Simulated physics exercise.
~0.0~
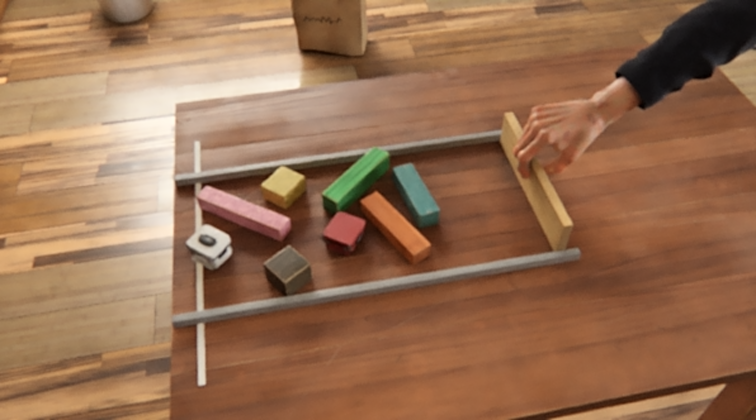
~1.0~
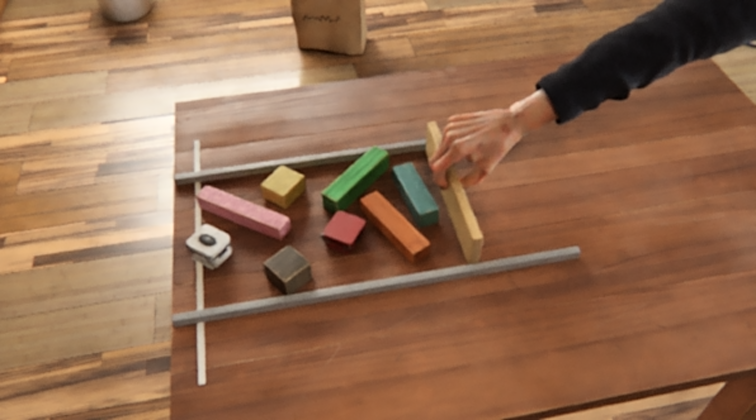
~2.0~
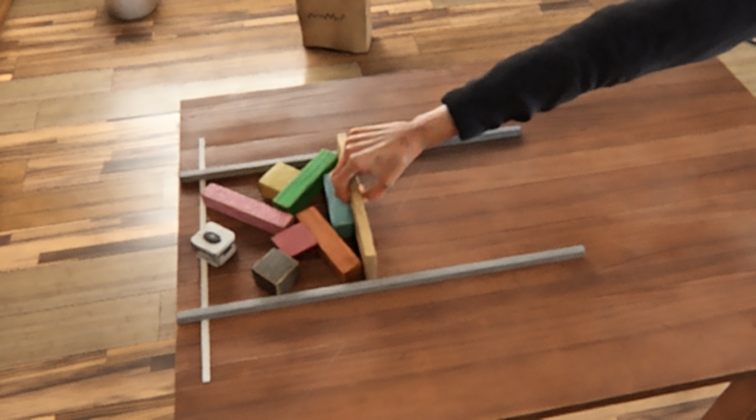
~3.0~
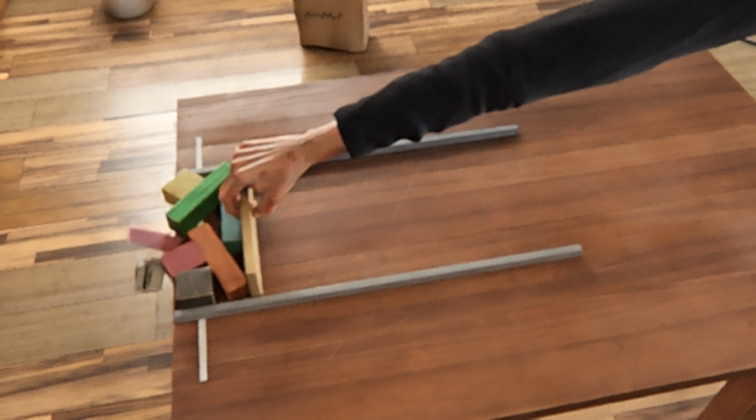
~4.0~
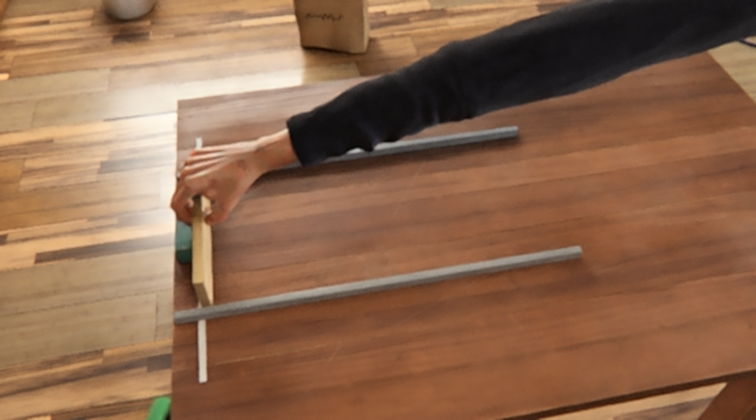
On a dark wooden table above a plank floor, colorful sticks and blocks lie between two gray rails, near a pale strip of tape by the left edge. A hand in a black sleeve holds an upright board at the right and slides it left. The board reaches the teal, orange and green pieces and bunches them against the red and yellow blocks. As the push continues, the white case and pink bar go over the edge. The board stops near the tape, with the teal piece still at the edge, the green stick below and the others gone from the tabletop.
